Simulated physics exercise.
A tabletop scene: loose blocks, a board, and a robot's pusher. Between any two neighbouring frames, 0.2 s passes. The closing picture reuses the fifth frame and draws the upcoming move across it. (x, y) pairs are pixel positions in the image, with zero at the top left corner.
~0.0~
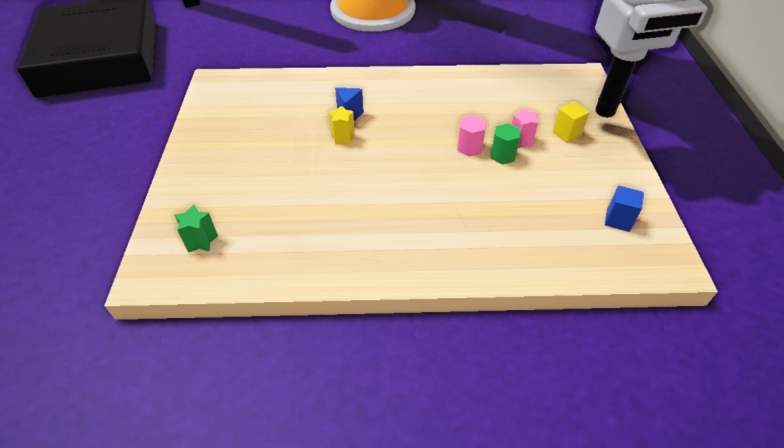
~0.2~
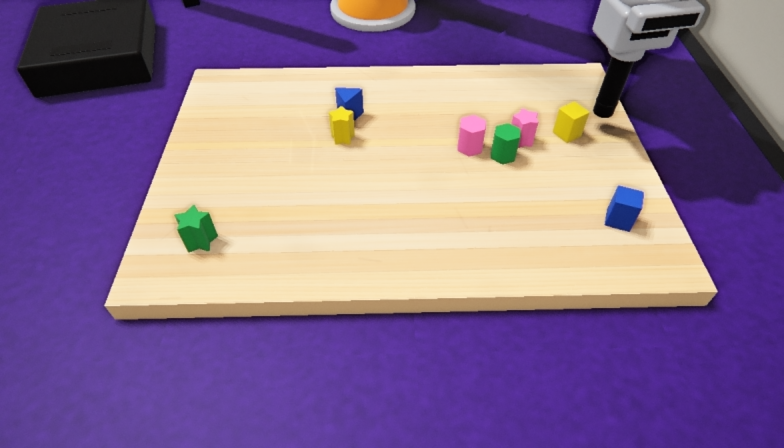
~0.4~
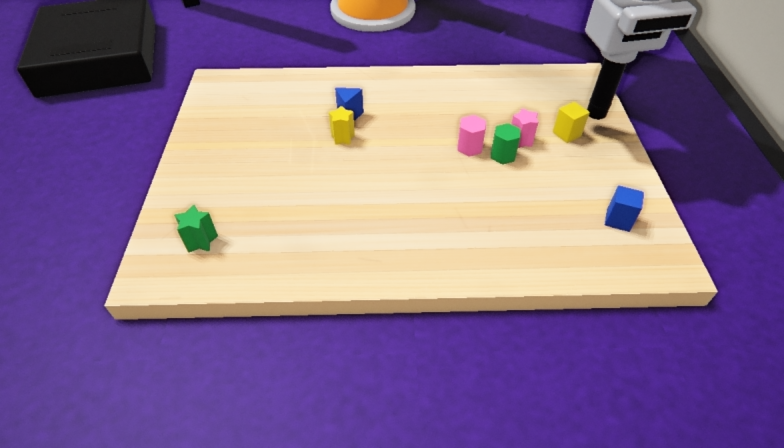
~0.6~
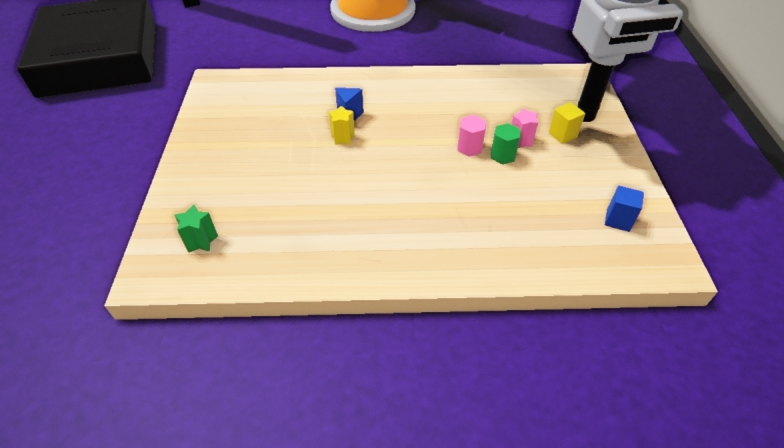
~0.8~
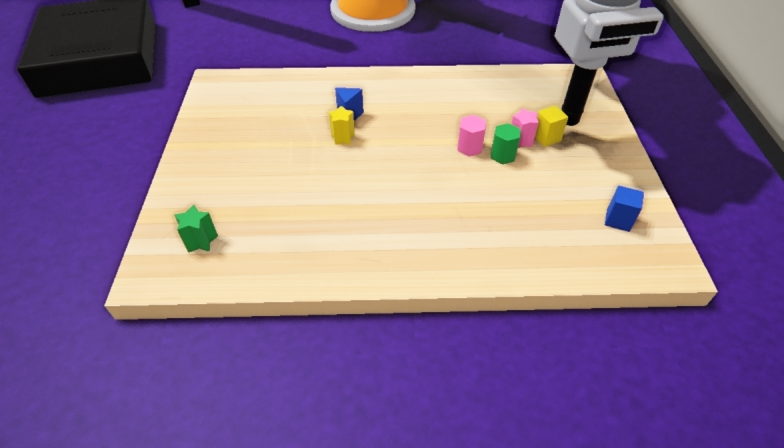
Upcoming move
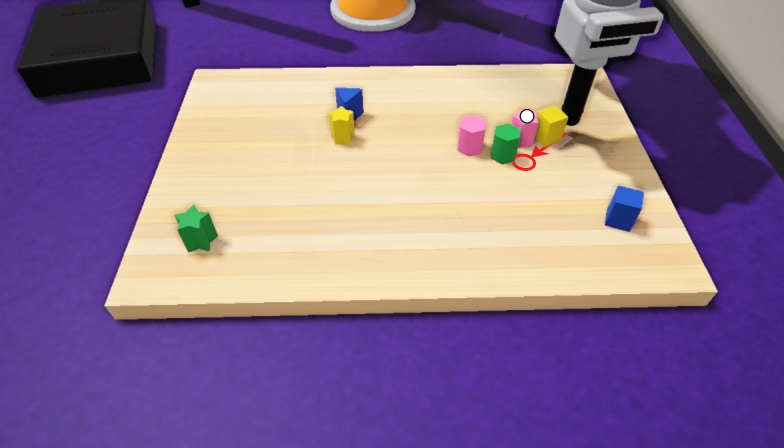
A robot arm's grey head with a black pusher stands at the upper right of a pale wooden board on a purple surface, seen from above at an angle. A yellow block, two pink blocks and a green one cluster nearby, with blue at right and others left. The pusher slides left, nudging the yellow block towards the pink ones, while the camera stays still.
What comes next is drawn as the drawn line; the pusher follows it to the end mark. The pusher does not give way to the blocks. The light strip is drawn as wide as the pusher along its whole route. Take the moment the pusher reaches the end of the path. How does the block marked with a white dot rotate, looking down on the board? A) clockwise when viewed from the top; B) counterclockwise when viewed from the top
(A)
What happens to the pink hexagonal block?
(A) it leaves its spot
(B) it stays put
(B)
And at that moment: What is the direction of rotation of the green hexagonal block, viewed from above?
It is turned anticlockwise.
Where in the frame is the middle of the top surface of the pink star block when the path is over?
For the centre of its top, I'd go with (498, 114).
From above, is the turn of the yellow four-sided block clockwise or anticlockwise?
Clockwise.
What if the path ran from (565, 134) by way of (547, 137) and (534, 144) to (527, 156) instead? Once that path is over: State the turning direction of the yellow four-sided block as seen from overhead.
Prediction: Clockwise.
Path on the board, from (565, 134) to (524, 162); the dot is on the pink star block.
What follows on the original path. Halfway along, pusher (549, 134); green hexagonal block (505, 132), turned 15° anticlockwise; pink star block (507, 116), turned 15° clockwise; yellow four-sided block (529, 122), turned 50° clockwise.
At the end, pusher (527, 149); pink hexagonal block in place; green hexagonal block (501, 133), turned 35° anticlockwise; pink star block (498, 114), turned 35° clockwise; yellow four-sided block (519, 123), turned 70° clockwise.
